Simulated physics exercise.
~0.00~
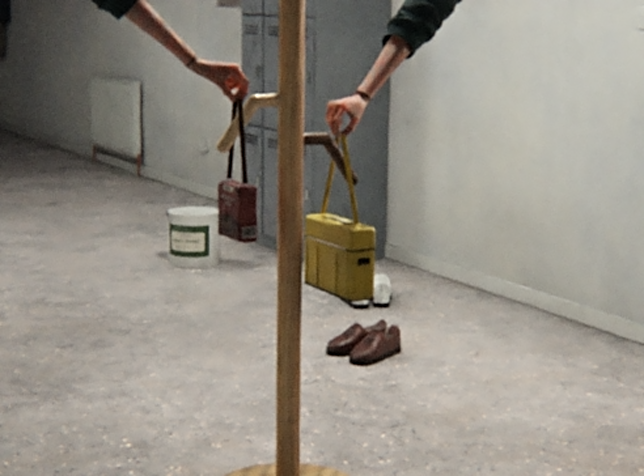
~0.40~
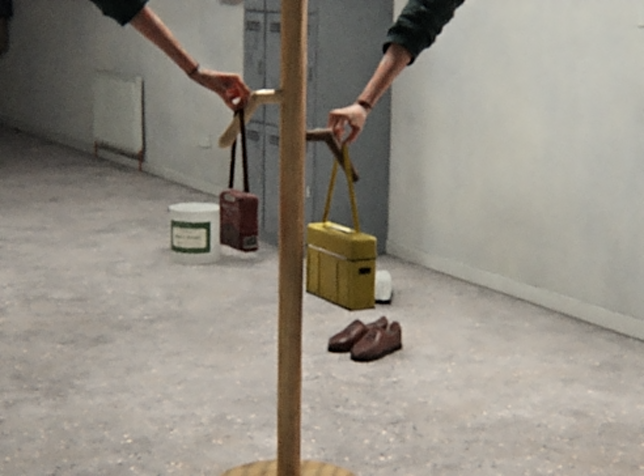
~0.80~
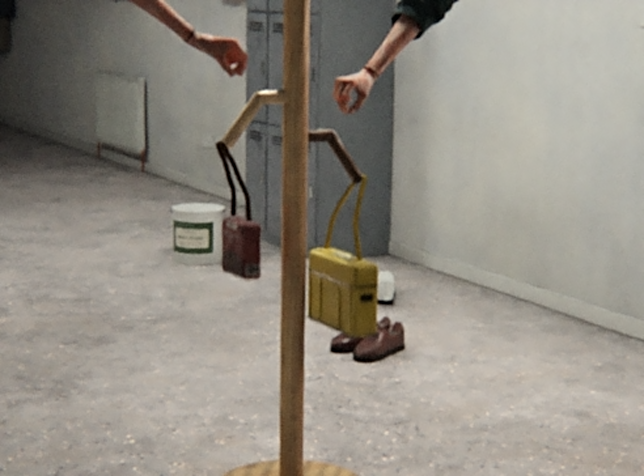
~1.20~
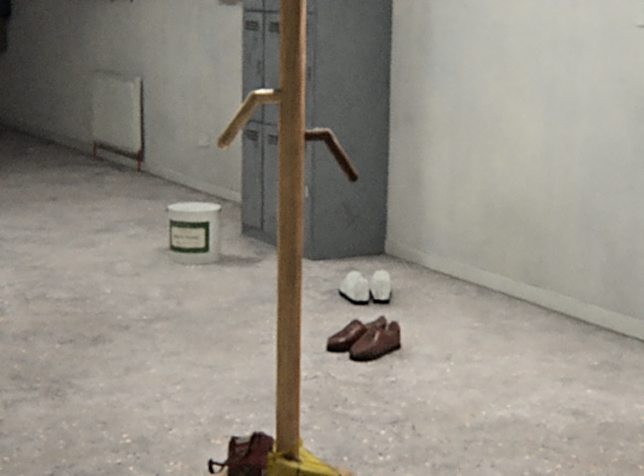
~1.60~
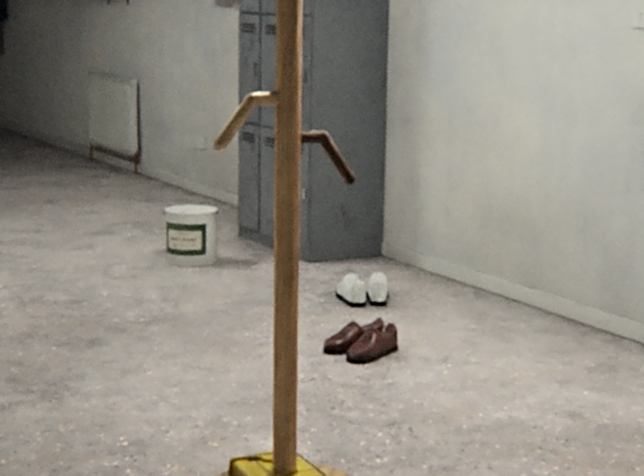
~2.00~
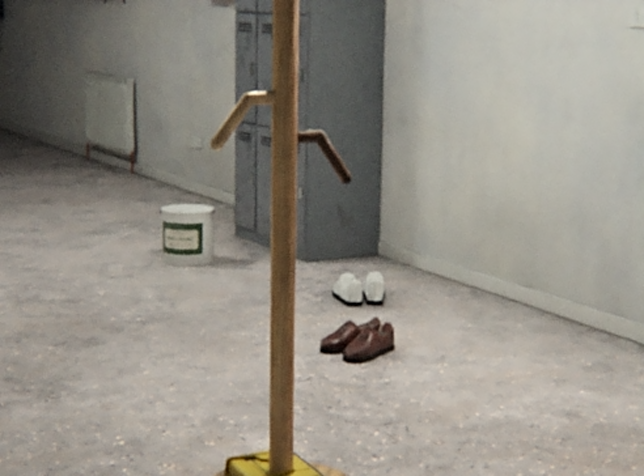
Locker room with a wooden stand, two hands releasing a red pouch and yellow case on sloping pegs, both dropping to the floor.
